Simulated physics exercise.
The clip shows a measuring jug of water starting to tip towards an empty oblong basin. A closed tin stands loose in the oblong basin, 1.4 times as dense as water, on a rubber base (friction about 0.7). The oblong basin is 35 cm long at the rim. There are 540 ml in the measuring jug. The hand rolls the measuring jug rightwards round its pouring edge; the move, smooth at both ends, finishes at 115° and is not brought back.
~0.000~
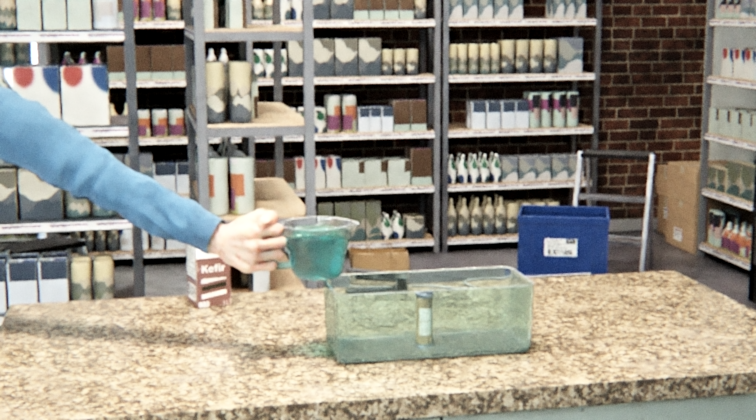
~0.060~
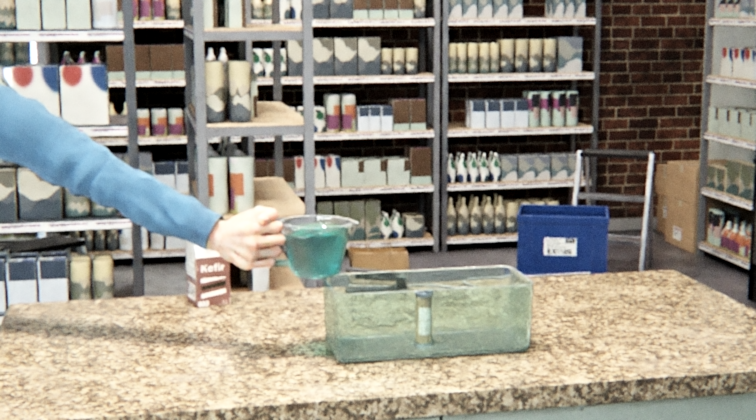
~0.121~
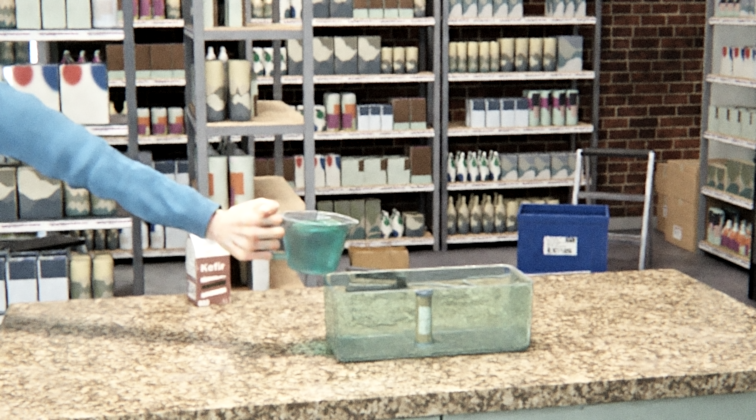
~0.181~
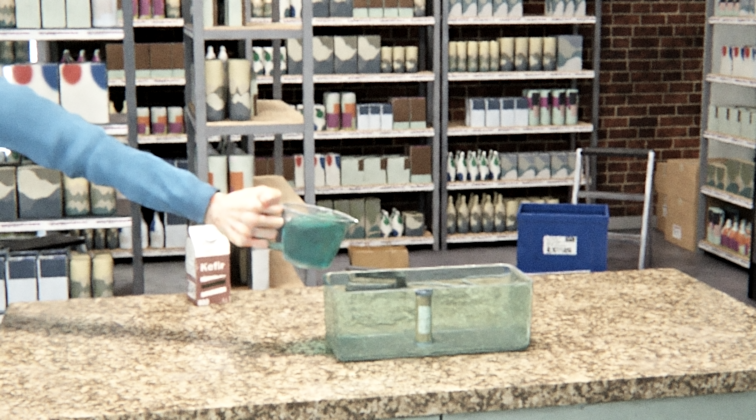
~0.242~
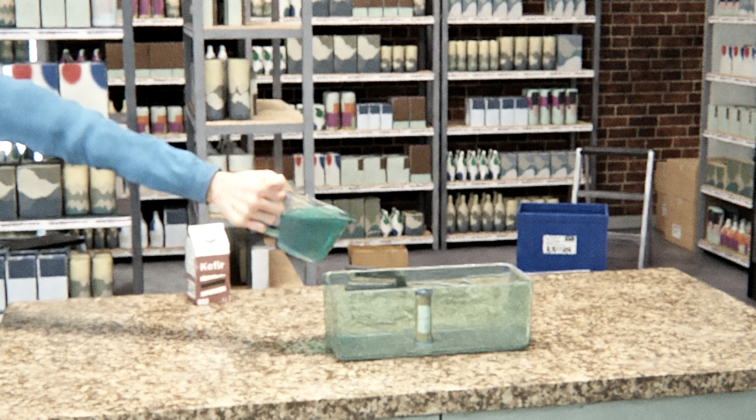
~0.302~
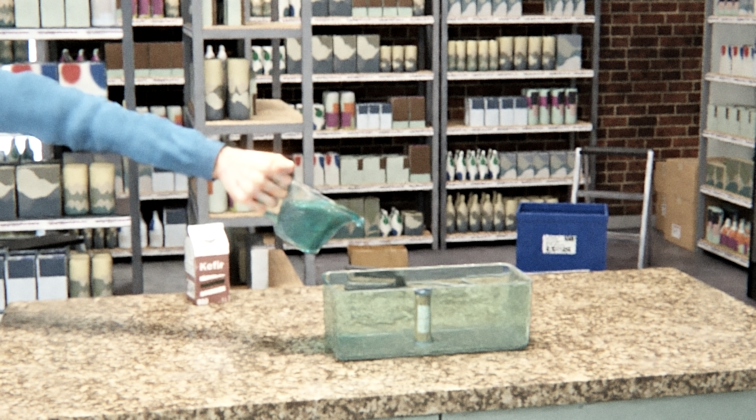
The footage shows a blue-sleeved arm holding a clear jug of blue-green liquid above a glass basin containing a small tin on a speckled counter. The hand gradually tilts the jug rightwards, and a little liquid passes over its edge.
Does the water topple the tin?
It topples.
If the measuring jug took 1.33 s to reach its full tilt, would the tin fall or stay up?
The tin falls.
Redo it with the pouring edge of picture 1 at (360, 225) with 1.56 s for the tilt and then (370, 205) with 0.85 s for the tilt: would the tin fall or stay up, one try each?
First it falls; then it remains upright.
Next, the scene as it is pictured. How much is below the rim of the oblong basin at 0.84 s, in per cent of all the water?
About 92 per cent.
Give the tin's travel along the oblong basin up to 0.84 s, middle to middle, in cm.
Some 8 cm.
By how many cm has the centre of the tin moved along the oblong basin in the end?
About 9.5 cm.
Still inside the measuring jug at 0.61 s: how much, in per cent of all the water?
Near 36 in a hundred.
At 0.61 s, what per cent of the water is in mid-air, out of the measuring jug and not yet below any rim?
Near 42 in a hundred.
Then, 0.61 s in, the tilt is 95° and 35 per cent is still to pour; the tin stands where it began.
Then, 0.84 s in, the tilt is 115° and 0 per cent is still to pour; the tin lies on its side.
Then, 1.08 s in, the tilt is 115° and 0 per cent is still to pour; the tin lies on its side.
Then, 1.34 s in, the tilt is 115° and 0 per cent is still to pour; the tin lies on its side.
Finally, the tin lies on its side.
